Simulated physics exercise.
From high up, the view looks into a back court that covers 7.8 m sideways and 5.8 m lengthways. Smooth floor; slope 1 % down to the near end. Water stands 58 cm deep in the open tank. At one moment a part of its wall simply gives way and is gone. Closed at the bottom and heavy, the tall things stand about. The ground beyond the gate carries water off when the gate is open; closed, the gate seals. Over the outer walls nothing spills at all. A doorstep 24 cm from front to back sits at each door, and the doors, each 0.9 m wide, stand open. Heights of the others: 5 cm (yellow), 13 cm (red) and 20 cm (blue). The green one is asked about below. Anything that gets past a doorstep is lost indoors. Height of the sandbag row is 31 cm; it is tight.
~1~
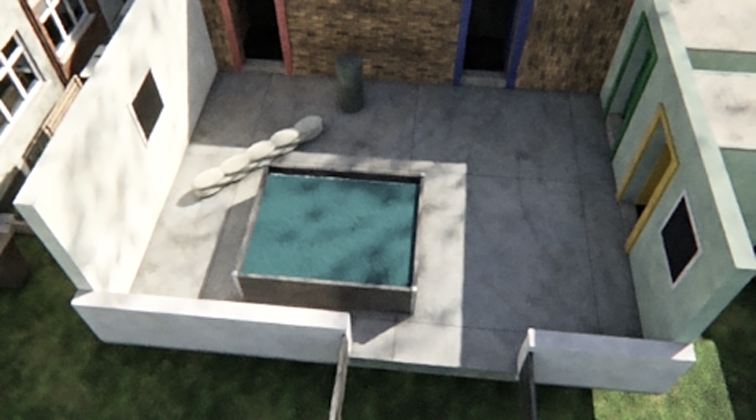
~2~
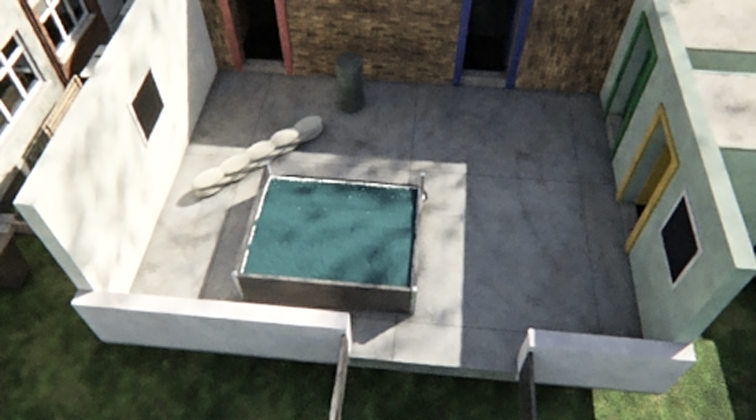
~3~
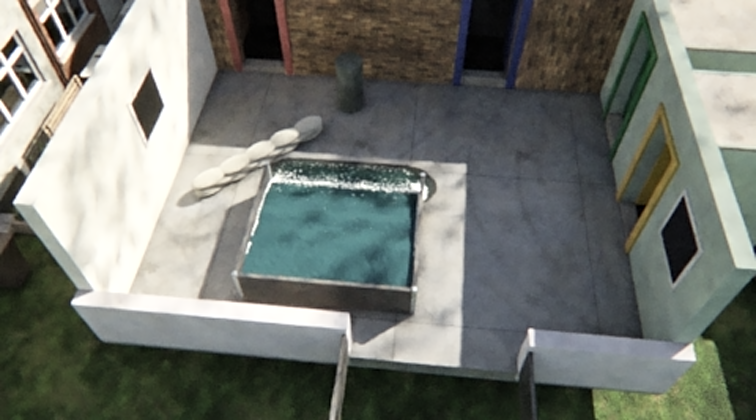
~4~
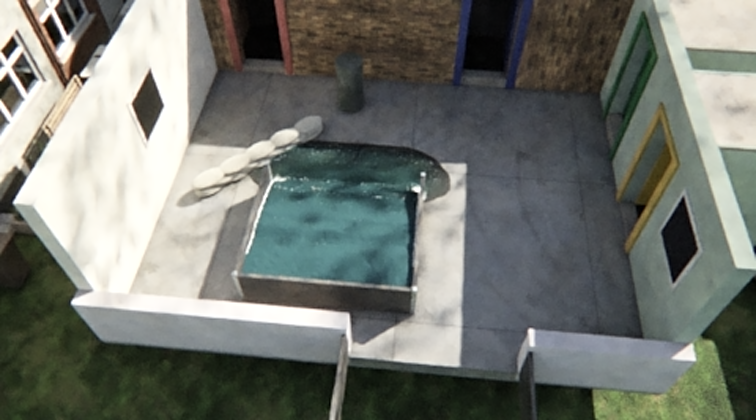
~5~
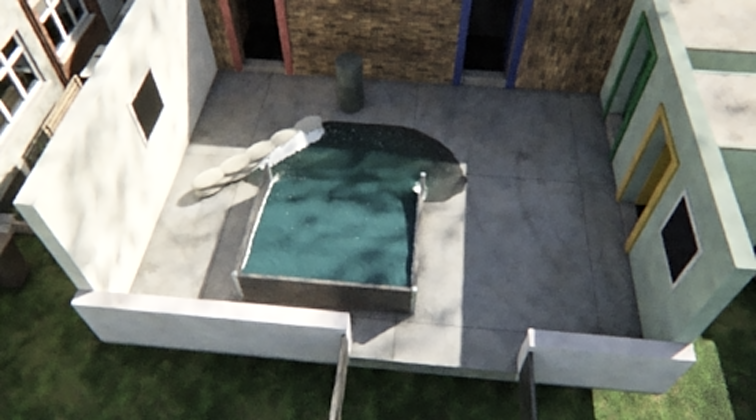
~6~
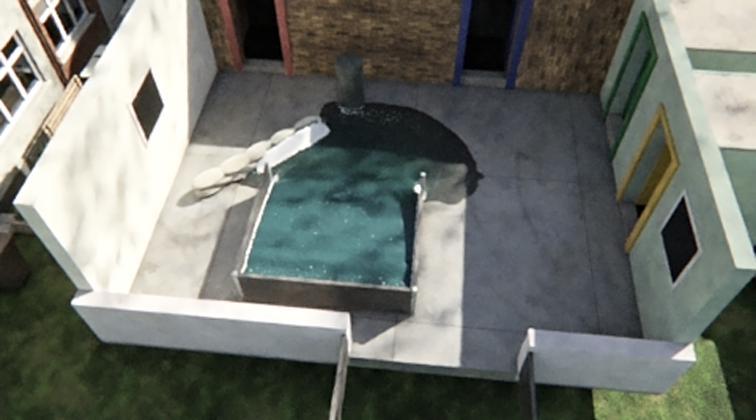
Water in an open tank in a walled court pours out through the far side, where the wall gives way, and spreads in a widening dark curve across the grey floor, reaching the pale sandbag row and the upright cylinder behind.
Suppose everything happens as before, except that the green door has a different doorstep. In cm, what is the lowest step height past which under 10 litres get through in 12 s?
Close to 23.5 cm is just enough.
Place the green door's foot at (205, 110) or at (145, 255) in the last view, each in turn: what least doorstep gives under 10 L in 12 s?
You'd want about 13.0 cm there first, then about 7.0 cm.
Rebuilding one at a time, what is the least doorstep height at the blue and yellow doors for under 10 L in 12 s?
You'd want about 17 centimetres at blue and about 7.0 centimetres at yellow.
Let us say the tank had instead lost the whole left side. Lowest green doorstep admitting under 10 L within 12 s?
In that case you'd want it roughly 7.0 cm high.
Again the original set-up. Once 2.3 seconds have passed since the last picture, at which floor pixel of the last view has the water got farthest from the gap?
At about (598, 94).
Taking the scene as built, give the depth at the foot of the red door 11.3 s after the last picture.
4.0 cm.
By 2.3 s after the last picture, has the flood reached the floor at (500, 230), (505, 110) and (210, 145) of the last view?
In that order: Dry, flooded, dry.
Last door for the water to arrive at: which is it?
That would be the yellow door.
Then, 0.7 s after the last picture water covers 25 % of the floor, deepest (39 cm) near (349, 115); it has not reached the green door.
Then, 2.3 s after the last picture water covers 50 % of the floor, deepest (40 cm) near (598, 94); 15 cm at the green door, 0 litres in over its 23 cm doorstep.
Then, 11.3 s after the last picture water covers 95 % of the floor, deepest (12 cm) near (320, 338); 3 cm at the green door, 10 litres in over its 23 cm doorstep.
At the green door as built, the water peaked near 26 cm, 2.5 s after the last picture.
With a doorstep of 20 cm, 25 litres would have come in within the 12 s; with 27 cm, 2 litres. So under 10 litres takes about 23.5 cm.
